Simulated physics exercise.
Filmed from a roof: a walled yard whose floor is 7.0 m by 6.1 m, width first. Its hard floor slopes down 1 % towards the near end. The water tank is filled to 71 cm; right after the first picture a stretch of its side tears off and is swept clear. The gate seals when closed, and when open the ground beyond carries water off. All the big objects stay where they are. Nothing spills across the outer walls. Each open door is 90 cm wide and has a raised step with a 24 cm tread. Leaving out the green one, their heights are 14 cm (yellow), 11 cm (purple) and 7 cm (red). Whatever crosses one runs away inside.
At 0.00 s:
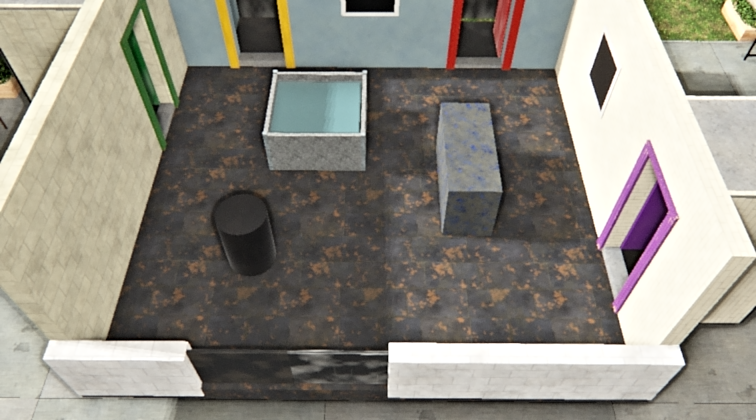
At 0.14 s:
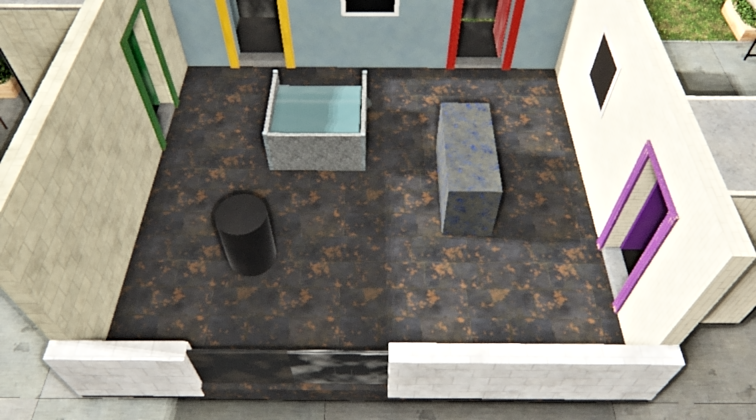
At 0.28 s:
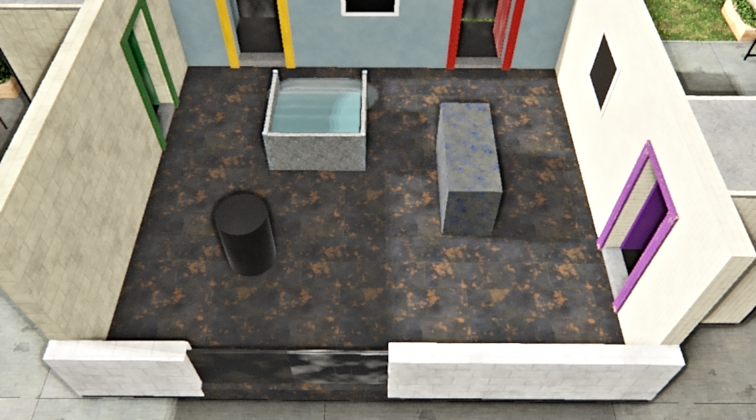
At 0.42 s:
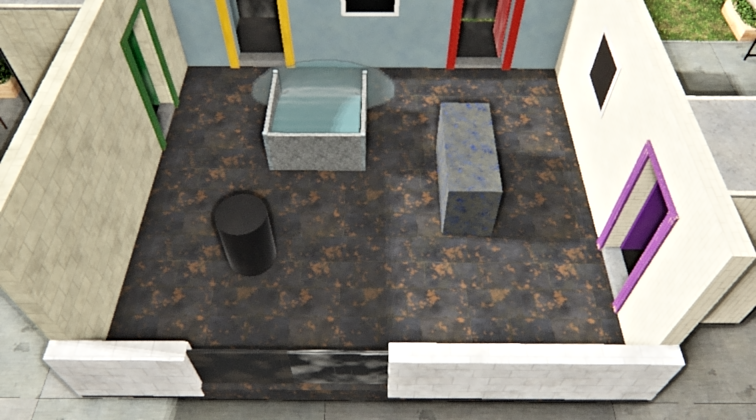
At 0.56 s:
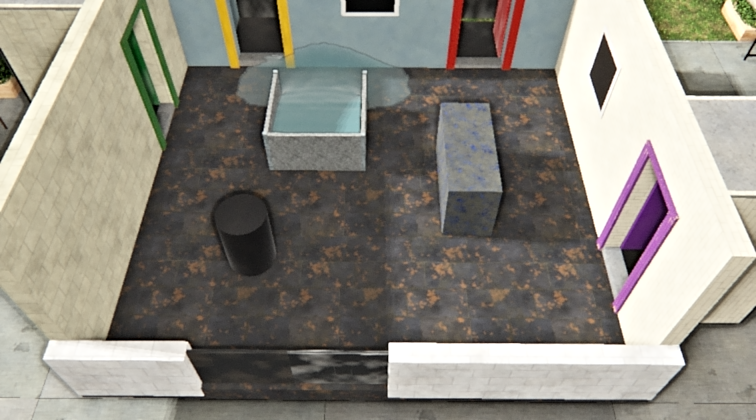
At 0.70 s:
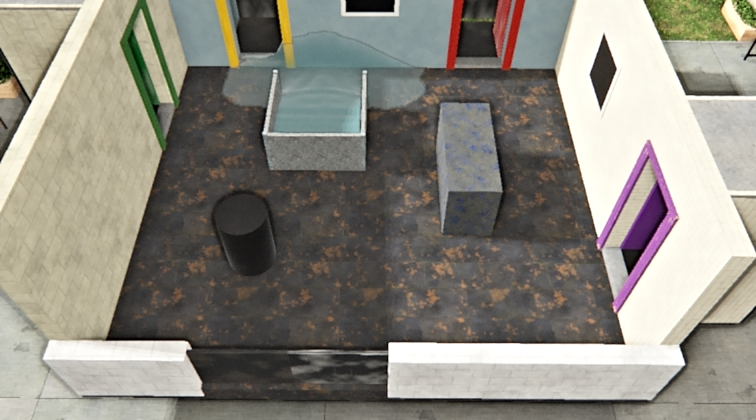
Walled yard with a water tank losing its far side, water pouring out and spreading across the dark floor behind it.
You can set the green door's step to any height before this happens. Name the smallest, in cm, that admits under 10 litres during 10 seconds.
It would have to be roughly 10 cm high.
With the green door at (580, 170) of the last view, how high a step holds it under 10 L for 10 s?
Roughly 7.5 cm.
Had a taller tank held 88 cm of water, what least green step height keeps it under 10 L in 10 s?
Some 12.5 cm.
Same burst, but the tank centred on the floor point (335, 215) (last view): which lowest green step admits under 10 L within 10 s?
About 7.5 cm.
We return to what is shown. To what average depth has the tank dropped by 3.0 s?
Some 12 cm.
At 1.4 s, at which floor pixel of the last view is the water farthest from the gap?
At about (501, 73).
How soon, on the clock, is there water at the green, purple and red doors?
Arrival: Green 1.6 s, purple 3.4 s, red 1.1 s.
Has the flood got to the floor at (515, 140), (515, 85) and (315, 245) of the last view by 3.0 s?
In turn: Flooded, under water, dry.
After 1.4 s water covers 15 % of the floor, deepest (41 cm) near (320, 72); it has not reached the green door.
After 3.0 s water covers 40 % of the floor, deepest (21 cm) near (193, 84); 13 cm at the green door, 2 litres in over its 12 cm step.
After 10.0 s water covers 90 % of the floor, deepest (9 cm) near (305, 371); 3 cm at the green door, 5 litres in over its 12 cm step.
At the green door as built, the water arrived by 1.7 s and peaked near 14 cm at 2.6 s.
Run again over the same 10 s with other heights there, 17 litres in over 8.5 cm, 6 litres over 11.5 cm. The limit of 10 litres is kept from about 10 cm up.
